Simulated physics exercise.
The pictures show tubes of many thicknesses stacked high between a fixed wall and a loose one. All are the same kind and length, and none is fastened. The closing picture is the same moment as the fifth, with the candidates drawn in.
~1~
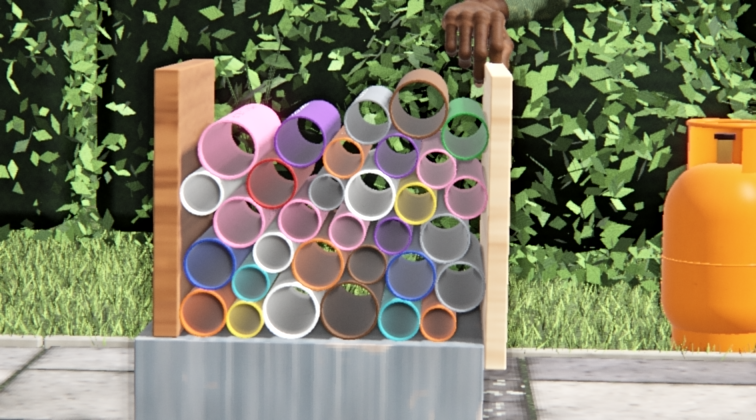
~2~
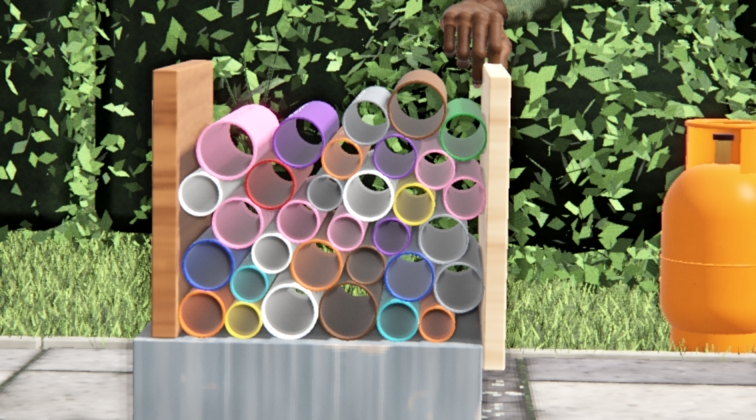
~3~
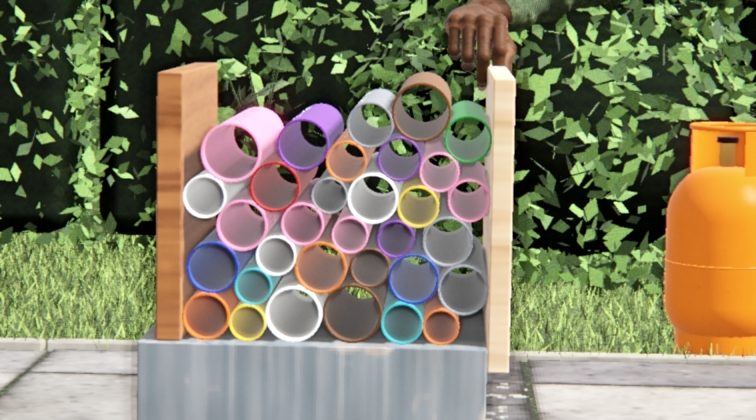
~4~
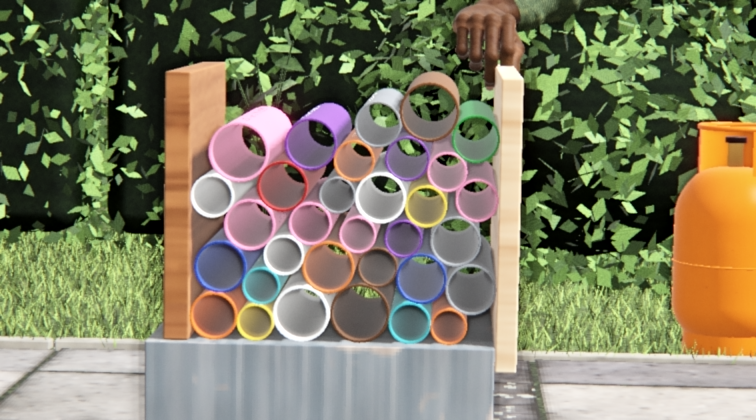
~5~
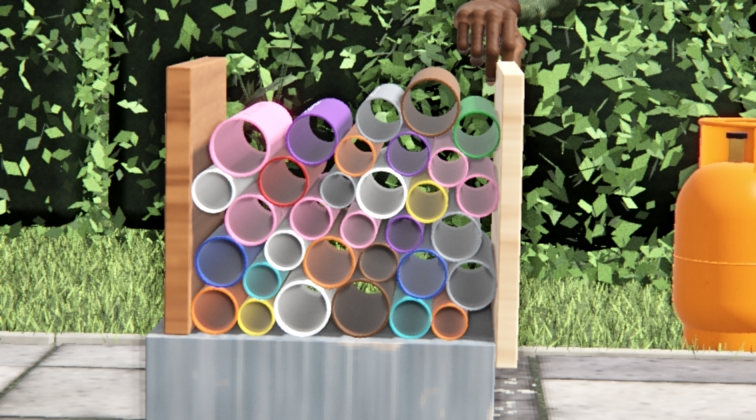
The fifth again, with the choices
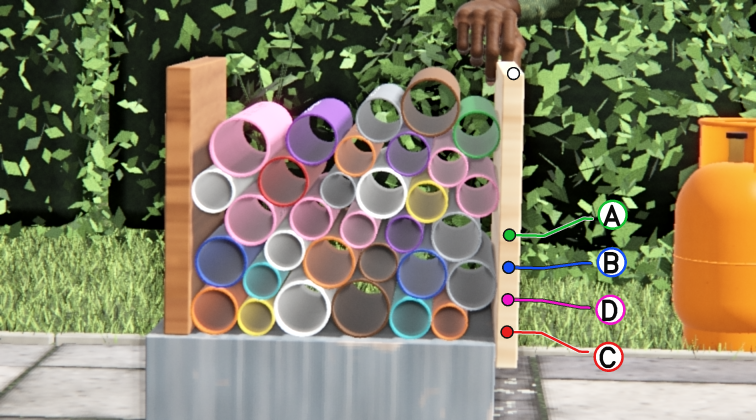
Colourful stacked tubes between two wooden boards shifting very slightly in view, a dark hand staying at the right board's top.
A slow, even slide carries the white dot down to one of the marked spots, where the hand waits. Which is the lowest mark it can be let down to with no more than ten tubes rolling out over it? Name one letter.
The lowest mark that will do is D.
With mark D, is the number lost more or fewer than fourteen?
Fewer than fourteen.
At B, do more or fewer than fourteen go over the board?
At B, fewer than fourteen.
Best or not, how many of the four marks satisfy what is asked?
Three of the four.
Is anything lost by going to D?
Yes.
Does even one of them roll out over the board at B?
At B: Yes.
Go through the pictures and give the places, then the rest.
An orange tube (317, 265); a pink tube (347, 232); a white tube (370, 196), in the first picture.
A white tube (368, 196); a purple tube (395, 157), in the second picture.
A grey tube (370, 125); side board (496, 206), in the third picture.
An orange tube (214, 316); an orange tube (449, 327), in the fourth picture.
An orange tube (329, 263); a pink tube (358, 230); a white tube (381, 194), in the fifth picture.
On the copy, A at (509, 235); B at (508, 267); C at (507, 332); D at (508, 299); the white dot at (513, 73).
On D. First, top of the board (500, 178).
Then, top of the board (497, 294).
Finally, top of the board (497, 298), about six out over the board.
By contrast, A about four out over the board; B about four out over the board; C more than ten out over the board.
